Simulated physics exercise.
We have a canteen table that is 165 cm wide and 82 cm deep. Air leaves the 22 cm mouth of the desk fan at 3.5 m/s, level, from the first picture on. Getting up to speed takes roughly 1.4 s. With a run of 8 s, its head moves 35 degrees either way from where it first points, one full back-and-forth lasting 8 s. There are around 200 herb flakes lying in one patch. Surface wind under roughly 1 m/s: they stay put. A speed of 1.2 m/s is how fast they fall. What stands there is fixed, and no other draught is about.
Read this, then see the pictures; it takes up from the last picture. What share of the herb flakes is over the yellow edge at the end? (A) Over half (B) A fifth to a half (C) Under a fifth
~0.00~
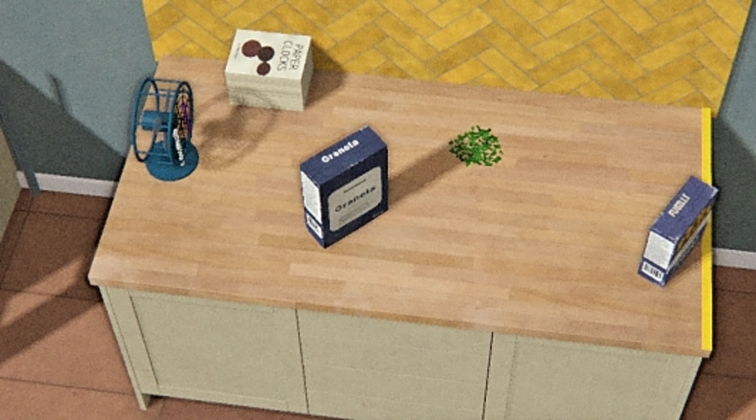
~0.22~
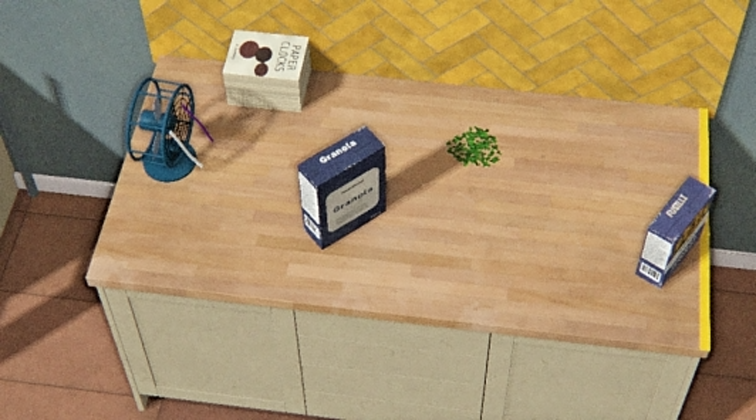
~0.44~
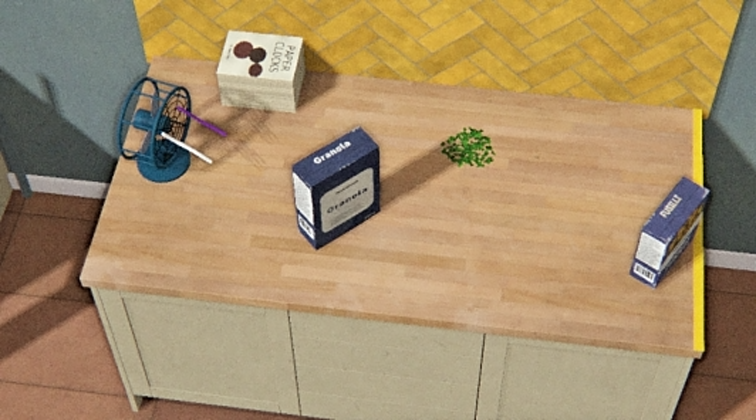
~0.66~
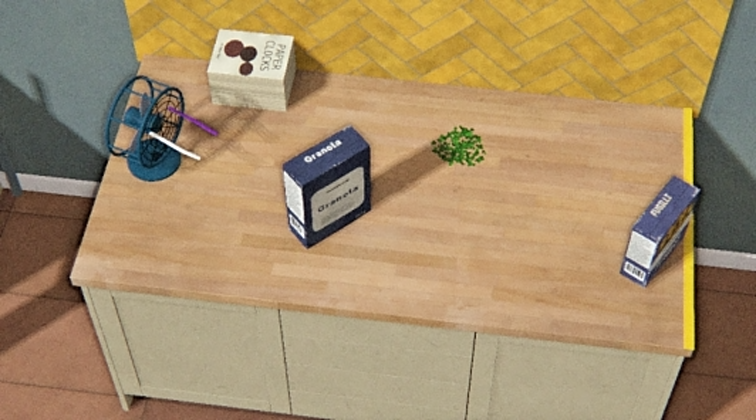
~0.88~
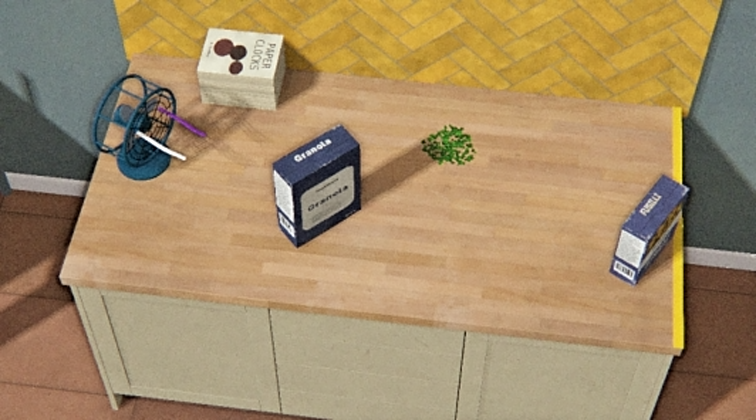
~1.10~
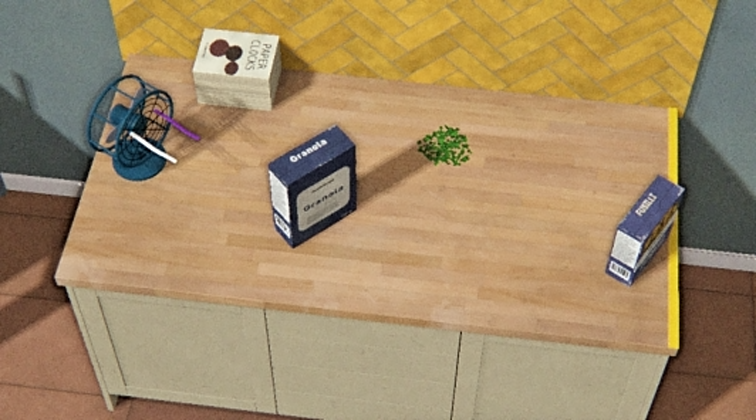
Over half (A).
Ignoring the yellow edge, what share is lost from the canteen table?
About 0 %.
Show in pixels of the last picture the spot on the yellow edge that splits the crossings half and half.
Near (677, 141).
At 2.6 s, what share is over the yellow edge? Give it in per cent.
Share: Around 0 percent.
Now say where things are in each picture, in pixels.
In the first frame, the middle of the herb flakes is near (479, 149), none has stirred yet and the mouth of the desk fan is at (163, 122).
In the second frame, the middle of the herb flakes is near (477, 148), none has stirred yet and the yellow edge is centred on (709, 222).
In the third frame, the middle of the herb flakes is near (471, 148), none has stirred yet, the top of a carton is at (336, 156) and the top of a carton is at (676, 209).
In the fourth frame, the middle of the herb flakes is near (462, 147), none has stirred yet and the head of the desk fan has turned about 17 degrees towards the front.
In the fifth frame, the middle of the herb flakes is near (451, 146) and none has stirred yet.
In the sixth frame, the middle of the herb flakes is near (447, 147), none has stirred yet and the head of the desk fan has turned about 27 degrees towards the front.
After 1.6 s, 0 % are over the yellow edge; the middle of those left on the top is near (459, 148); 0 % are gone or lie where they will stay.
After 2.6 s, 0 % are over the yellow edge; the middle of those left on the top is near (469, 151); 0 % are gone or lie where they will stay.
After 4.4 s, 12 % are over the yellow edge; the middle of those left on the top is near (600, 149); 1 % are gone or lie where they will stay.
After 8.0 s, at the end, 100 % are over the yellow edge.
